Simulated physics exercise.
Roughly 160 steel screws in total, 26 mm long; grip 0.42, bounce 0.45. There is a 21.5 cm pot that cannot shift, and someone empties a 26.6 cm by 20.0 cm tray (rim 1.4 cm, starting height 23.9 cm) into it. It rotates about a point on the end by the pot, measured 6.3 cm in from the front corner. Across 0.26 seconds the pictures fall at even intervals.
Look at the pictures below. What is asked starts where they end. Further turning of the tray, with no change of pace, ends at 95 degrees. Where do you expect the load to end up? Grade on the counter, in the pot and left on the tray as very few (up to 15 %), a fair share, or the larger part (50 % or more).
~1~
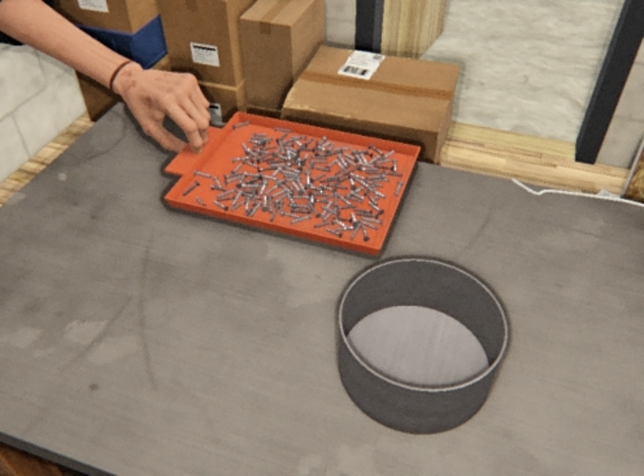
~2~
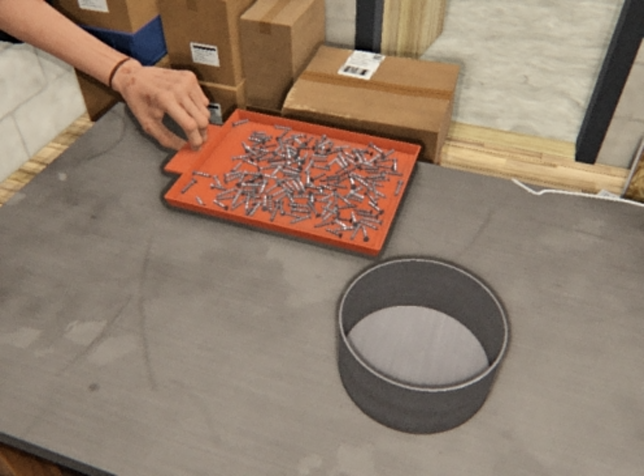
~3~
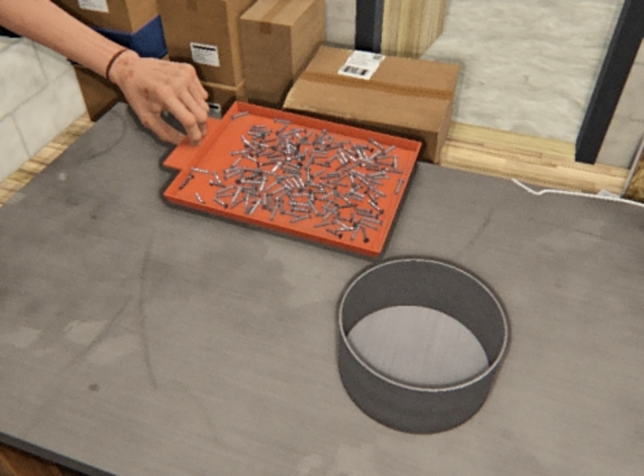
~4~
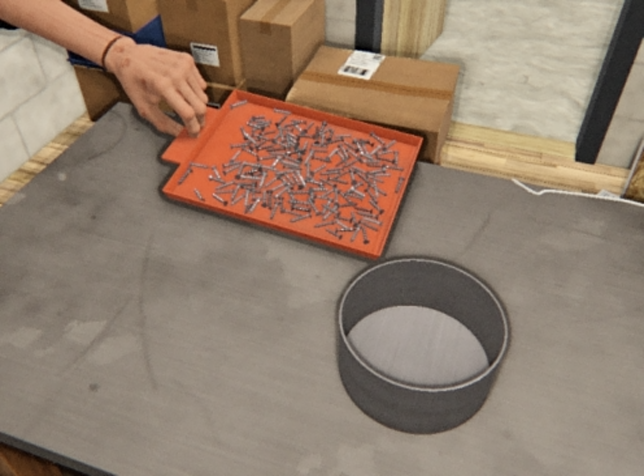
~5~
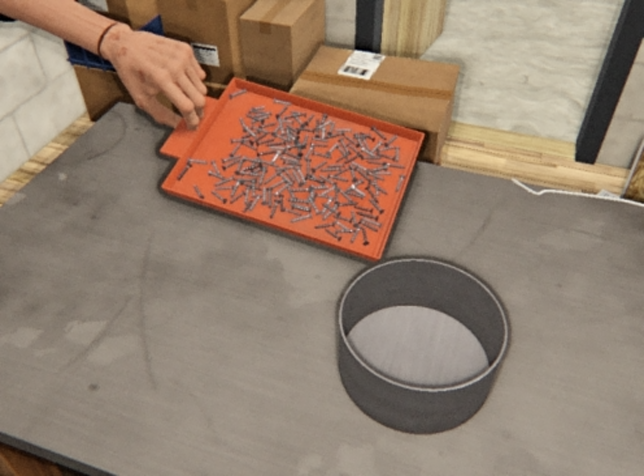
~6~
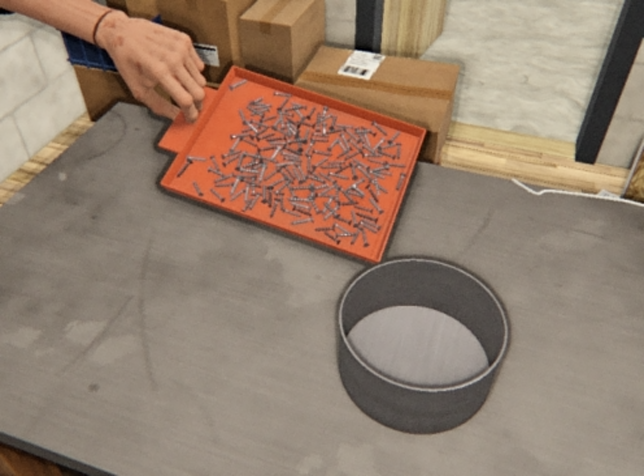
Counter: A fair share; pot: The larger part; left on the tray: Very few.
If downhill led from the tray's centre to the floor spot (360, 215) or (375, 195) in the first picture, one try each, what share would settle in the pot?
Approximately 100 percent, then 70 percent.
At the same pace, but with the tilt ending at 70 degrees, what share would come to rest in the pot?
That comes out at some 75 per cent.
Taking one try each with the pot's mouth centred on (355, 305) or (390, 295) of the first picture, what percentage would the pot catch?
Estimates: 100 % and 85 %, in that order.
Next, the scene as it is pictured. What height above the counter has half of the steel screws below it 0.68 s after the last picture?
Around 16 cm up.
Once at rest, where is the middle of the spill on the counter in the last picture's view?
The spill is centred close to (313, 411).
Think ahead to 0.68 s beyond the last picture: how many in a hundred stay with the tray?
Of the load, some 40 percent.
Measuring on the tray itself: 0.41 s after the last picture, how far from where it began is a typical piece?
Roughly 8 cm.
Then, 0.41 s after the last picture, tilt 55 degrees; the tray holds 100 %, the pot 0 %.
Then, 0.68 s after the last picture, tilt 80 degrees; the tray holds 40 %, the pot 20 %.
Then, 1.05 s after the last picture, tilt 95 degrees; the tray holds 0 %, the pot 70 %.
In the end, counter 30 %, pot 70 %, tray 0 %.
